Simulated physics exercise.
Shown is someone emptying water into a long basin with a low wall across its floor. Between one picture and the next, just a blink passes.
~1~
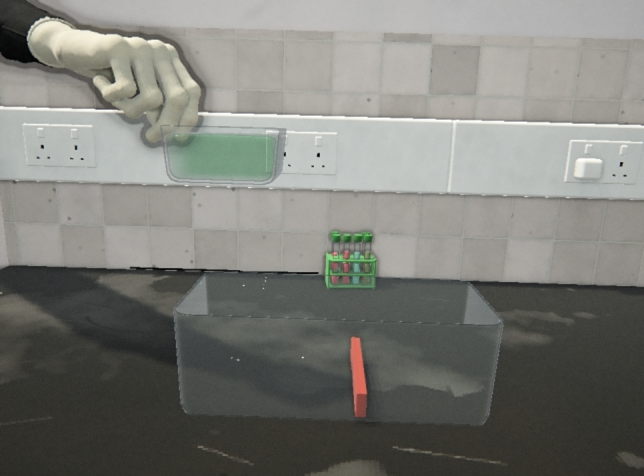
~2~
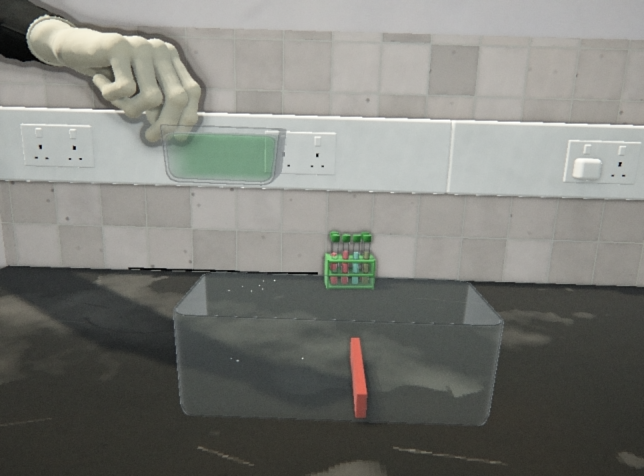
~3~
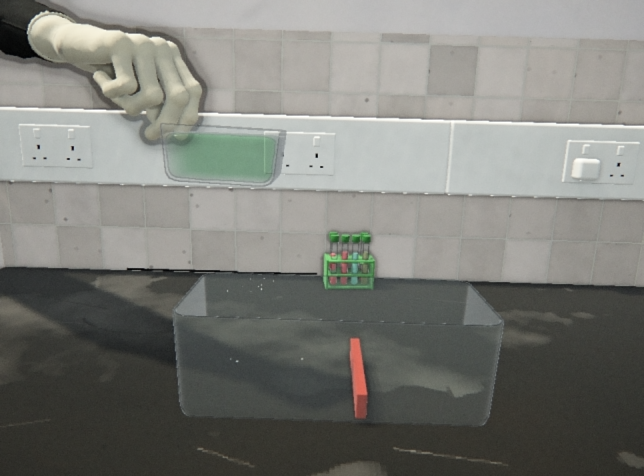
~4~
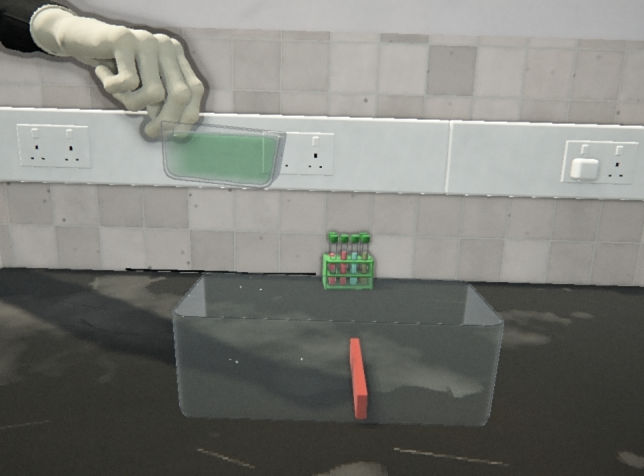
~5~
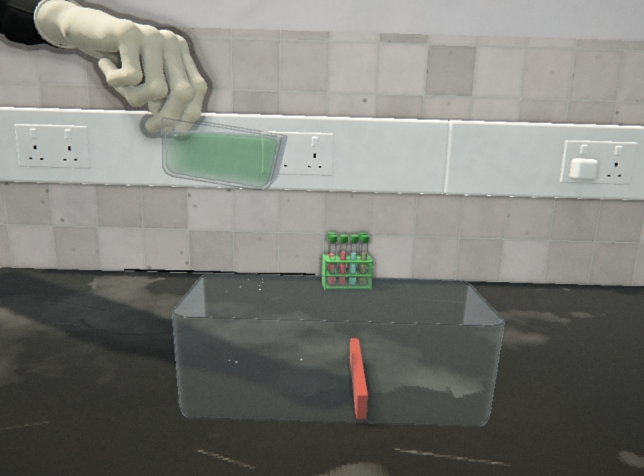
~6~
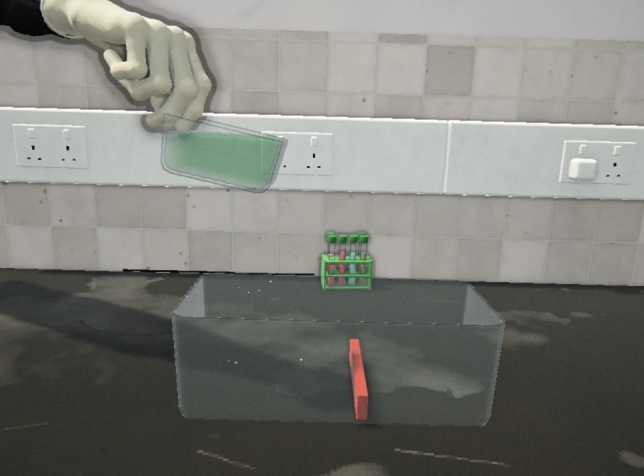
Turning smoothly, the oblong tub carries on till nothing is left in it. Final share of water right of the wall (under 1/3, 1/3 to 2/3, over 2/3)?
Under 1/3.
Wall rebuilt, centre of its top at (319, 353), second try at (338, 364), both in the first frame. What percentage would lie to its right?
Try 1: About 75 percent; try 2: About 60 percent.
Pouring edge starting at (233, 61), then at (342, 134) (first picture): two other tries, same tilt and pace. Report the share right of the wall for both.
Close to 15 % for the first start and close to 75 % for the second.
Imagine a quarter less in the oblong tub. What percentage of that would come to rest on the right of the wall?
Roughly 5 in a hundred.
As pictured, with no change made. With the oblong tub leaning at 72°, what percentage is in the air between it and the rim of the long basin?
About 45 per cent.
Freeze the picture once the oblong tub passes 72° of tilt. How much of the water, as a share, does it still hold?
Roughly 30 percent remains at that point.
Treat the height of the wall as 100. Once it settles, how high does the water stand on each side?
The left side ends up close to 50, the right side close to 20.
A moment on, the tilt is 72° and 31 per cent is still to pour, 23 is left of the wall and 2 right of it.
Next, the tilt is 111° and 2 per cent is still to pour, 70 is left of the wall and 21 right of it.
Then the tilt is 120° and 0 per cent is still to pour, 76 is left of the wall and 23 right of it.
Later the tilt is 120° and 0 per cent is still to pour, 75 is left of the wall and 24 right of it.
At rest 75 per cent lies left of the wall, 24 right of it and 1 outside.
